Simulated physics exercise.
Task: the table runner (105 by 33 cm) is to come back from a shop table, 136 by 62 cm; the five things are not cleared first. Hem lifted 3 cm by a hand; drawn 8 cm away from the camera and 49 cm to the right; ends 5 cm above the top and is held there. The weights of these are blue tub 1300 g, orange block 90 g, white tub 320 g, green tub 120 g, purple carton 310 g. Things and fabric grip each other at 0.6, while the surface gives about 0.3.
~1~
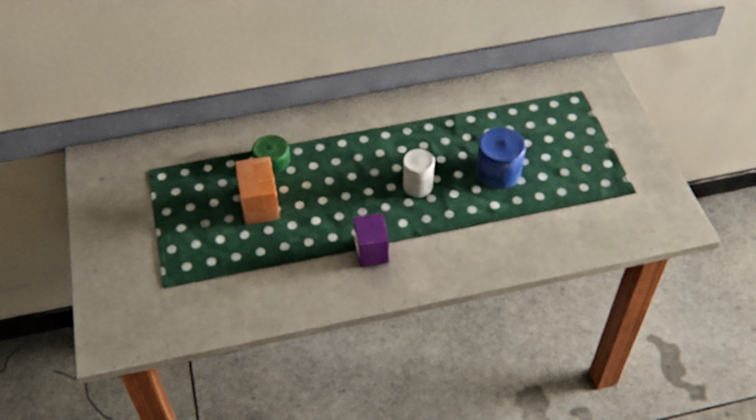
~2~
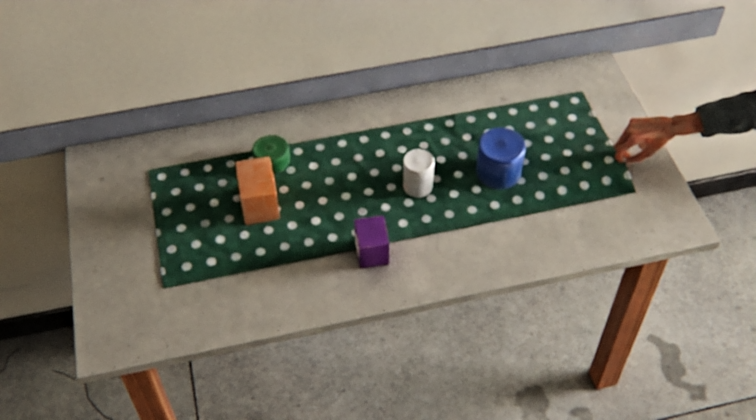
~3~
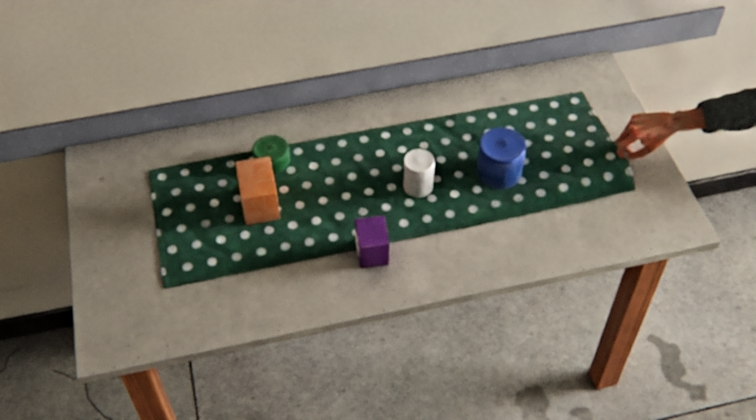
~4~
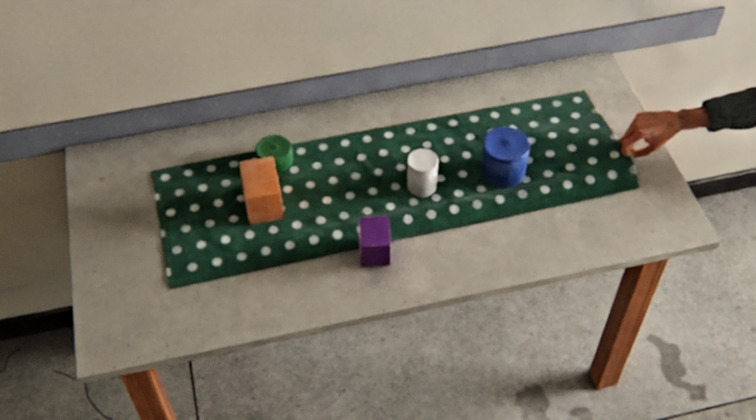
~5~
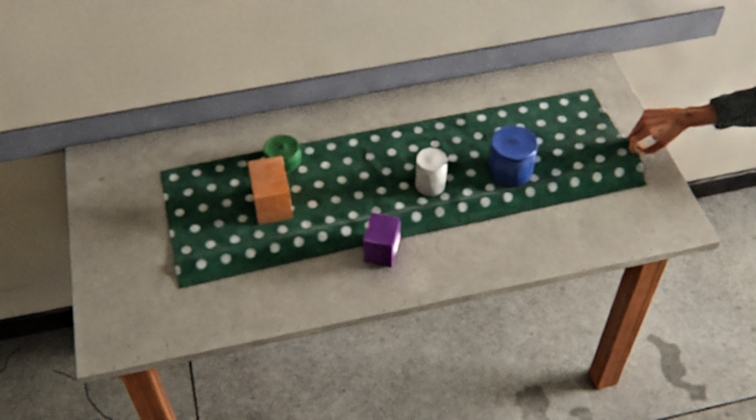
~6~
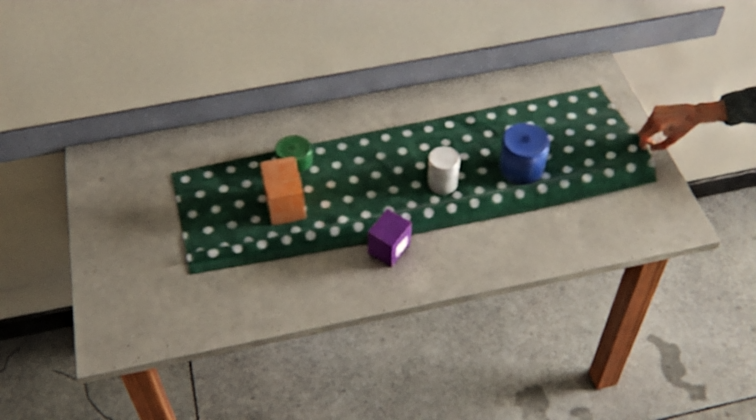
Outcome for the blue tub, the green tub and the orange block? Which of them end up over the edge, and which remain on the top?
As it ends, the blue tub goes over, the green tub goes over, the orange block goes over.
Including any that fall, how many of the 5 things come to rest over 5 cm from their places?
The answer is 5 of them.
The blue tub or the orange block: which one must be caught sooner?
It's the blue one.
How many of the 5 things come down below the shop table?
It adds up to 4.
Next, 95 % of the table runner is still over the top; orange block 18 cm off its start, blue tub 18 cm off its start, green tub 17 cm off its start.
Then, 80 % of the table runner is still over the top; blue tub 34 cm off its start, orange block 33 cm off its start, green tub 31 cm off its start.
After that, 65 % of the table runner is still over the top; blue tub 48 cm off its start at (694, 103), orange block 47 cm off its start at (471, 156), green tub 45 cm off its start at (464, 128).
Later, 30 % of the table runner is still over the top; orange block 78 cm off its start, green tub 76 cm off its start, blue tub over the edge.
At the end, 0 % of the table runner is still over the top; green tub over the edge, orange block over the edge, blue tub over the edge, white tub over the edge.
